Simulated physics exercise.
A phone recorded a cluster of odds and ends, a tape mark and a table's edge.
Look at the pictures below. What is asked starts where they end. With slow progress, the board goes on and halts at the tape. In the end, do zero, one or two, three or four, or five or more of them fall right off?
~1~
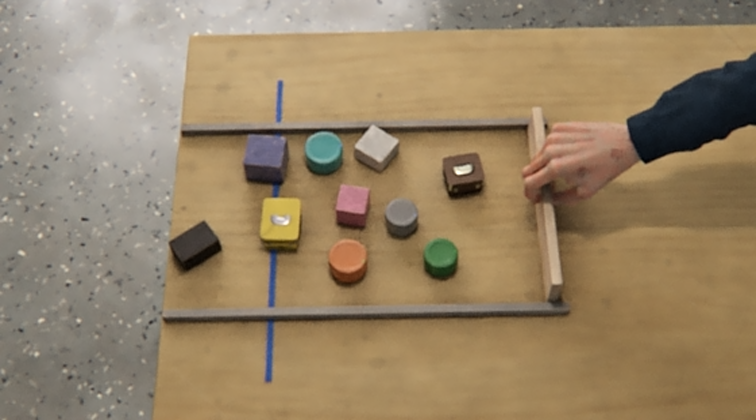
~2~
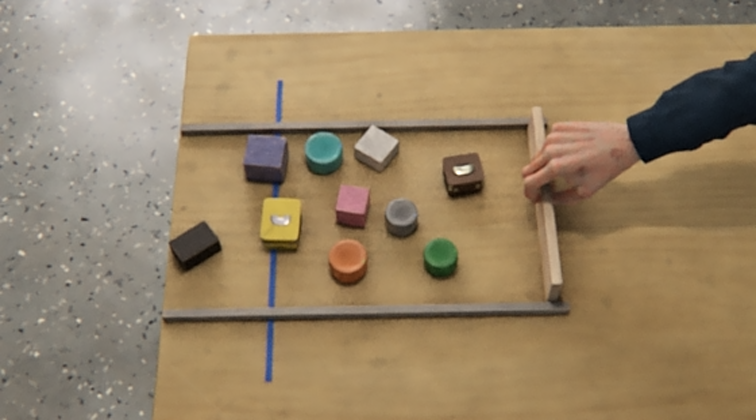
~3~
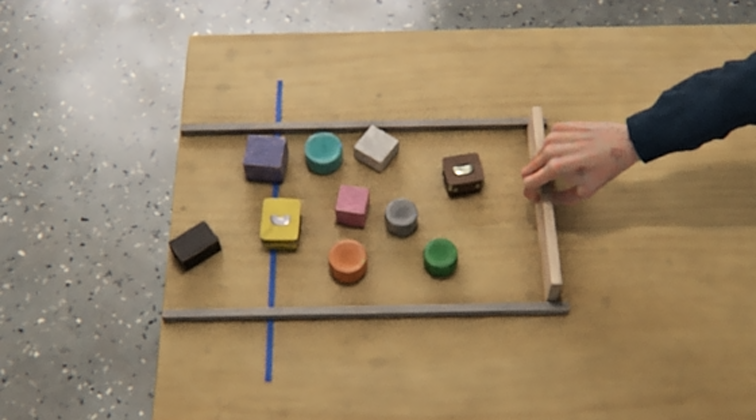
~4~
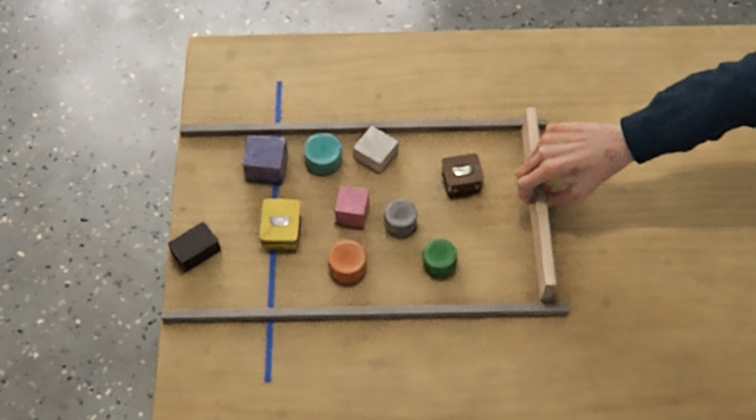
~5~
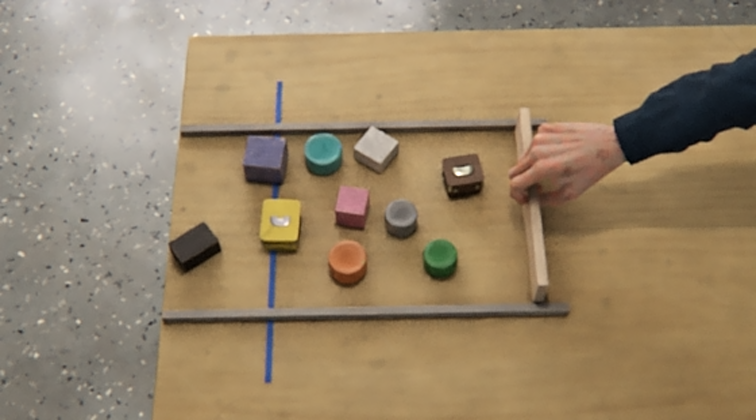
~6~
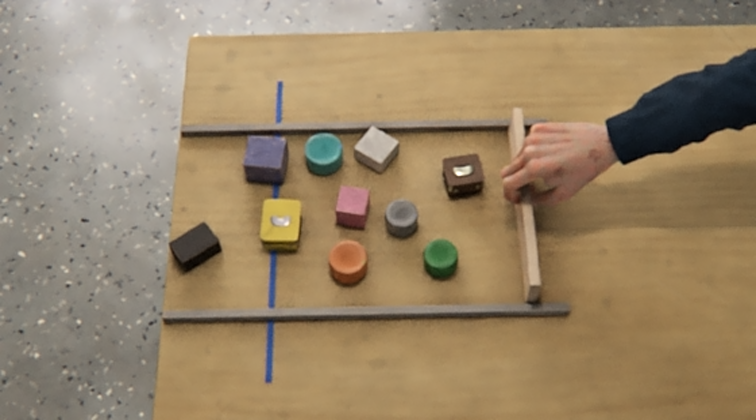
The tally of drops is nought.
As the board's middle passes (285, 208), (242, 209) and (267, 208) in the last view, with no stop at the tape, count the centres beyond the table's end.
0, 1 and 0.
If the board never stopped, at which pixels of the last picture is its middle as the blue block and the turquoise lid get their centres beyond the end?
Approx. (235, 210) for the first, approx. (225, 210) for the second.
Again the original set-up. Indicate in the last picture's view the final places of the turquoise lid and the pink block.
First at (226, 150); second at (235, 204).
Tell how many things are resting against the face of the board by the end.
The figure is 4.
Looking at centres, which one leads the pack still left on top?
It's the black block that is foremost.
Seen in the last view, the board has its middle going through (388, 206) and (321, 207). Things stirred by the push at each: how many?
I count 6 first and 9 after.
Soon after, none off yet; black block at rest near (195, 247); blue block at rest near (266, 160); yellow case at rest near (282, 225).
Then, none off yet; black block at rest near (195, 247); blue block moving near (259, 161); yellow case moving near (272, 228).
At rest, the number that fall off is zero.
